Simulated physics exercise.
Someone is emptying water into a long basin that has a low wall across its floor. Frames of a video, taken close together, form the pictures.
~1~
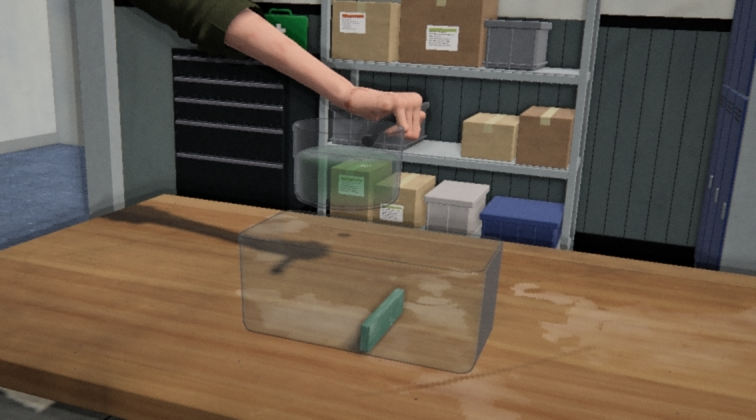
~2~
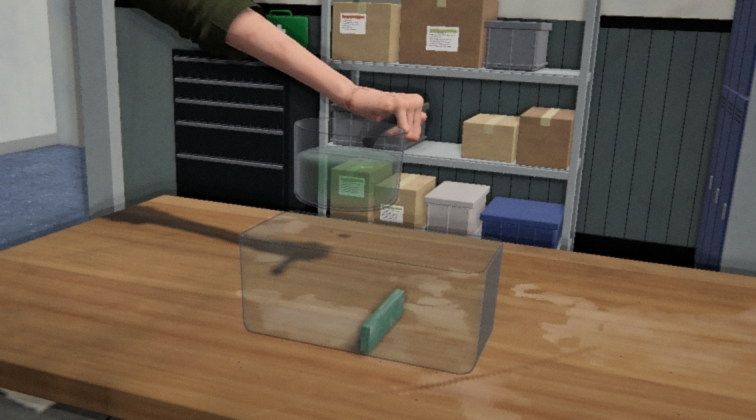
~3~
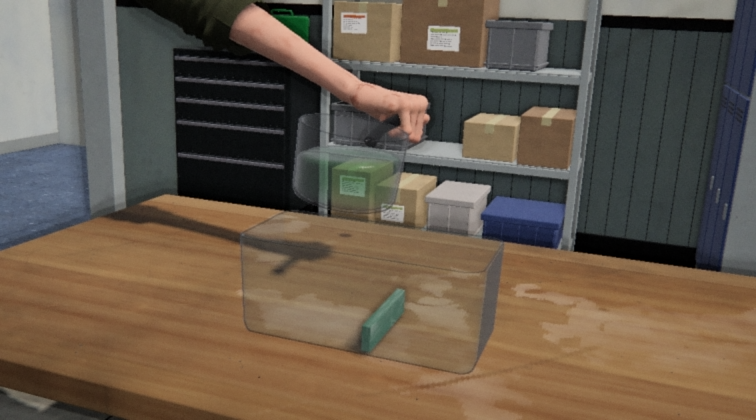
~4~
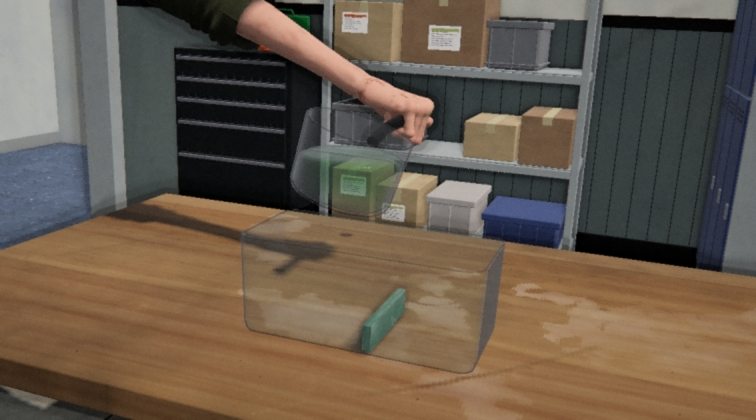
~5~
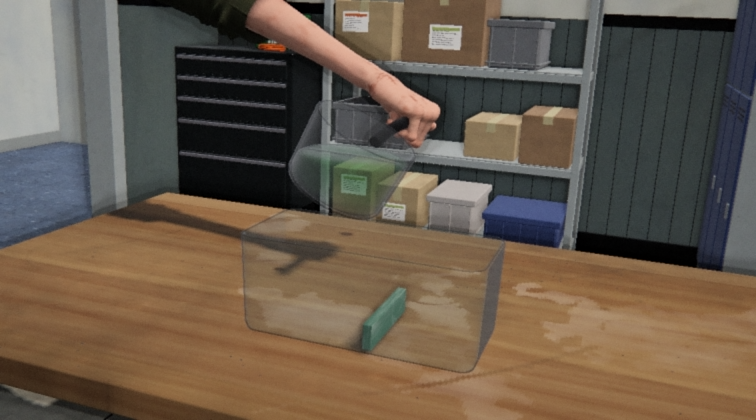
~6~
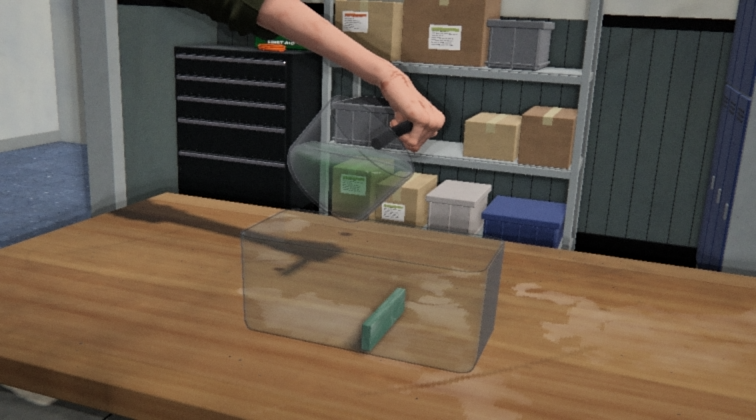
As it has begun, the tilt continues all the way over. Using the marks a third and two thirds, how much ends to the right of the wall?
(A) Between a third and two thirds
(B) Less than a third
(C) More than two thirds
The answer is C.
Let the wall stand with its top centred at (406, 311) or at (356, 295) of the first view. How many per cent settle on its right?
In order, 50 and 95 in a hundred.
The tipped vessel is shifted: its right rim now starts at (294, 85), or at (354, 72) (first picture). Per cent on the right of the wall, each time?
In order, roughly 20 percent and 50 percent.
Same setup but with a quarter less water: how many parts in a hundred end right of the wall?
Estimate: Close to 90 per cent.
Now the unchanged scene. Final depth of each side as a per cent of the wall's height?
Once it settles, the left reaches around 20 and the right around 90.
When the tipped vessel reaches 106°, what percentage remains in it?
Near 30 per cent.
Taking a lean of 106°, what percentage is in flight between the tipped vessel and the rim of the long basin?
Somewhere around 20 per cent of it.
A moment on, the tilt is 106° and 30 per cent is still to pour, 0 is left of the wall and 48 right of it.
Next, the tilt is 120° and 3 per cent is still to pour, 14 is left of the wall and 79 right of it.
Then the tilt is 120° and 0 per cent is still to pour, 14 is left of the wall and 85 right of it.
Later the tilt is 120° and 0 per cent is still to pour, 18 is left of the wall and 81 right of it.
At rest 19 per cent lies left of the wall, 80 right of it and 1 outside.
